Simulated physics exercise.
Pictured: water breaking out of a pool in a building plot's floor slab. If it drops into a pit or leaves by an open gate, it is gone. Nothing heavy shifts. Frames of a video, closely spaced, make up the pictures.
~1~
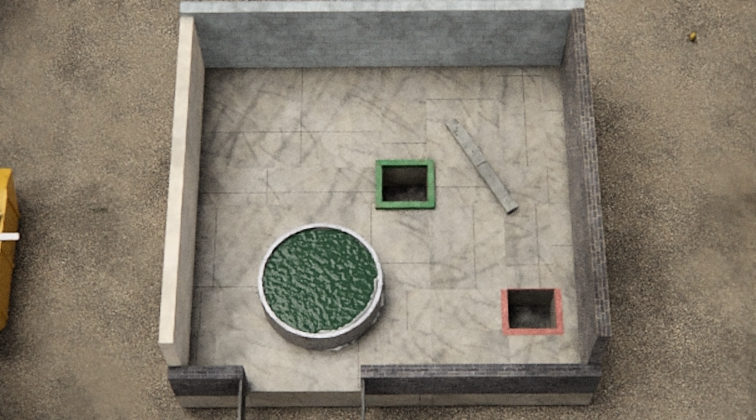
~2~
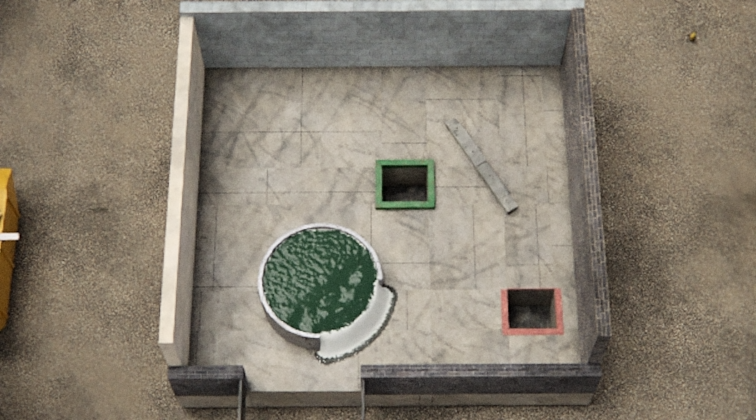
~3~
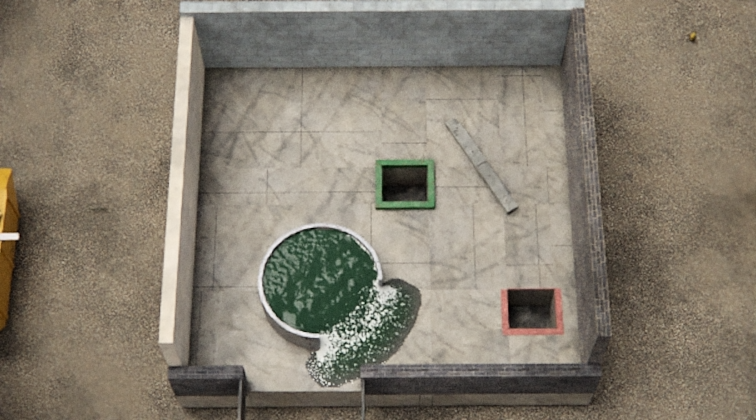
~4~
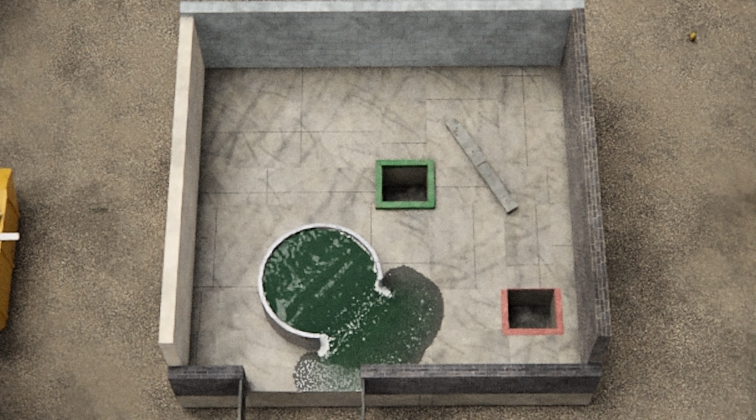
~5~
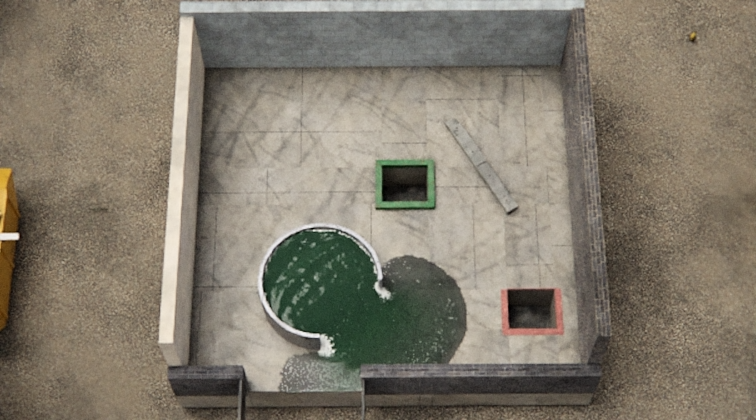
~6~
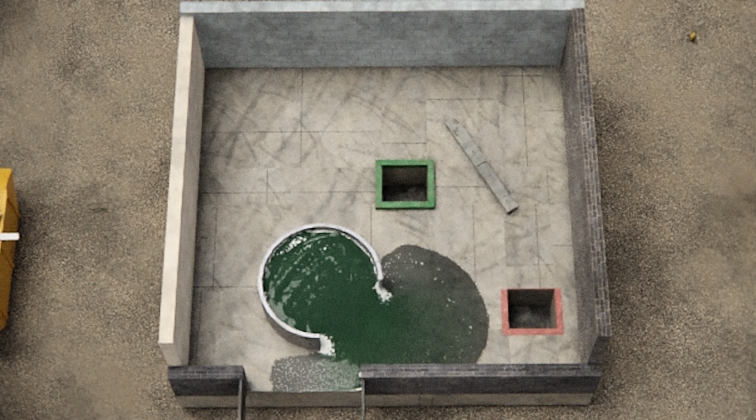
A walled building plot with a pale, cracked floor slab is seen from high above, with bare gravelly ground around it. A round pool of dark green water stands at the lower left, a green-framed square opening near the centre, a red-framed one at lower right, and a grey plank at upper right. The pool's lower-right side breaks open and water pours out, foaming, then spreads rightward and toward the front wall, while the camera stays still.
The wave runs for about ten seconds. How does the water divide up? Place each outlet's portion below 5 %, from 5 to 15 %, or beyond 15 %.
The gate will drain in excess of fifteen per cent; the red pit will drain in excess of fifteen per cent; the green pit will drain shy of five per cent.
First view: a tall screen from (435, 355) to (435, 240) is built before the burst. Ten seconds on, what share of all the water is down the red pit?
Share for the red pit - 20 percent.
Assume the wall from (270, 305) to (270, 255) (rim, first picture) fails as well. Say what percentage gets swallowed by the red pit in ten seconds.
Roughly 4 per cent goes to the red pit.
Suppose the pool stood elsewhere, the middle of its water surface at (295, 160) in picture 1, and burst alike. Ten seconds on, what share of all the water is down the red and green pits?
The red pit ends up with 35 per cent and the green pit with 8 per cent.
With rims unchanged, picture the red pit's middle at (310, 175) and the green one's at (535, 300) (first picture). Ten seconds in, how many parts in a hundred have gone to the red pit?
Share, red pit, approx.: 2 in a hundred.
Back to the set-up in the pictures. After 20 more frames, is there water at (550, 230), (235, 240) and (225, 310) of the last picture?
In that order, the three spots are soaked, high and dry and high and dry.
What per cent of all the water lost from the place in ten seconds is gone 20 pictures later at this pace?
Near 50 in a hundred.
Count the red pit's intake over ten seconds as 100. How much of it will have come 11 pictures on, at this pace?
Estimate: Some 10 per cent.
A moment on, water covers 15 % of the floor; the gate 7 %, the red pit 1 %, the green pit 0 %.
Next, water covers 15 % of the floor; the gate 12 %, the red pit 4 %, the green pit 0 %.
Then, water covers 25 % of the floor; the gate 17 %, the red pit 18 %, the green pit 0 %.
Later, water covers 35 % of the floor; the gate 22 %, the red pit 34 %, the green pit 0 %.
In the end, water covers 40 % of the floor; the gate 25 %, the red pit 45 %, the green pit 0 %.
